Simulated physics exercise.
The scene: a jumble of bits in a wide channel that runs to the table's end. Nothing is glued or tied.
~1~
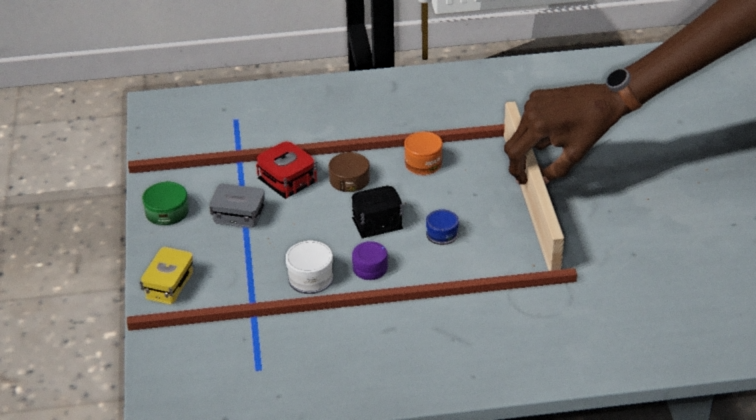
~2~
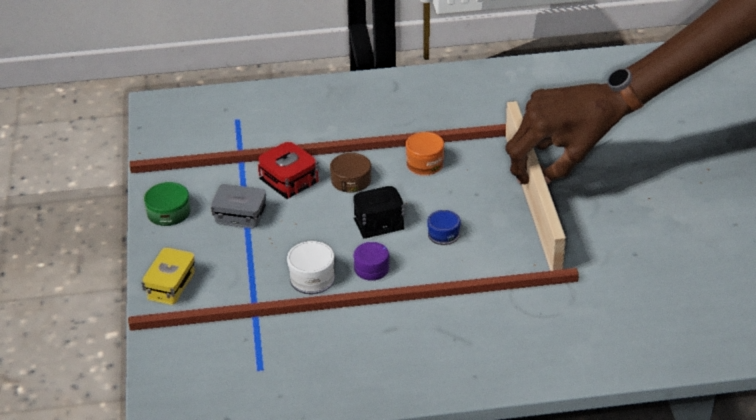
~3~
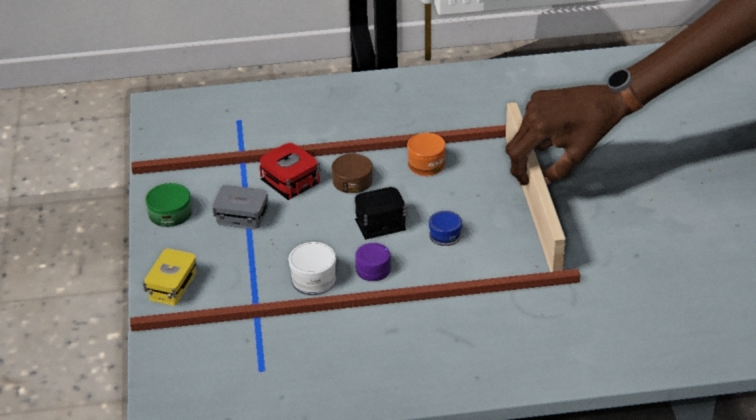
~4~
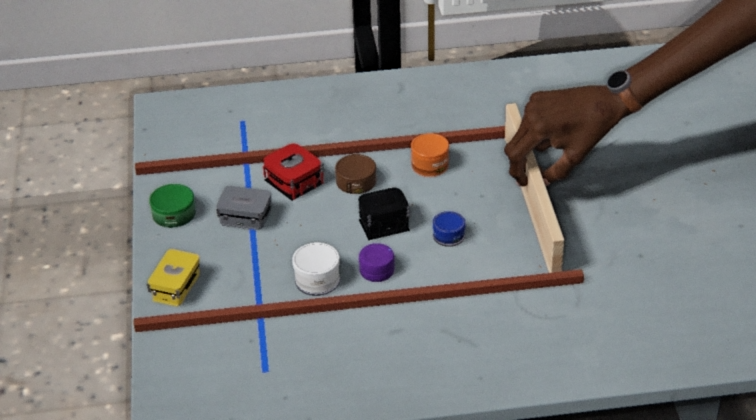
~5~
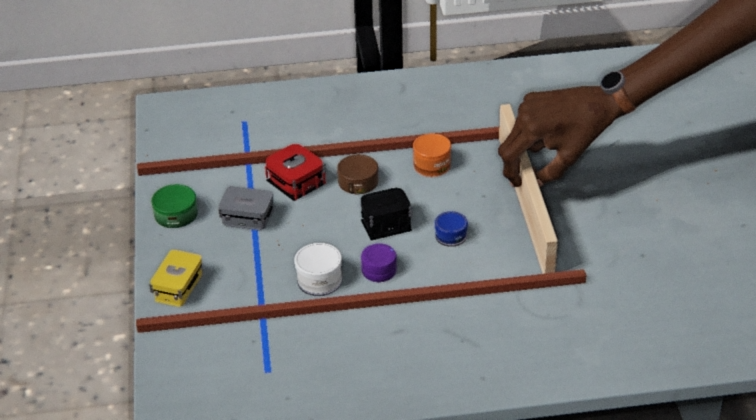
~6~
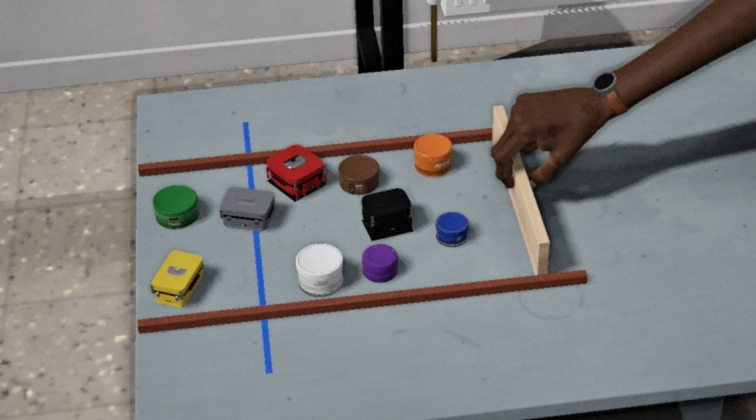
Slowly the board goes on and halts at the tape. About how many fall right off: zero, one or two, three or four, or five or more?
The number that fall off is zero.
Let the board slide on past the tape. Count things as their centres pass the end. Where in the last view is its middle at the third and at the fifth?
About (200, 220), then (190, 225).
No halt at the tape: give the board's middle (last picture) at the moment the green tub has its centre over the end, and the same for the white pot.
Its middle is around (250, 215) and around (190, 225).
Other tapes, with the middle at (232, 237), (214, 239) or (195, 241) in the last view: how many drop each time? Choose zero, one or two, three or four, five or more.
For each place: 1 or 2; 1 or 2; either three or four.
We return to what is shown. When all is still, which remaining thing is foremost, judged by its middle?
It is the green tub.
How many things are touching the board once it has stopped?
5 of them.
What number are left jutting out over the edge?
It comes to 1.
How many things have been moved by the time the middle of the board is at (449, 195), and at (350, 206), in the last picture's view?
First 2, then 7.
Soon after, none off yet; green tub at rest near (176, 207); yellow case at rest near (179, 280); grey case at rest near (248, 210).
Then, none off yet; green tub at rest near (176, 207); yellow case at rest near (179, 280); grey case moved a little near (231, 215).
At rest, the number that fall off is zero.
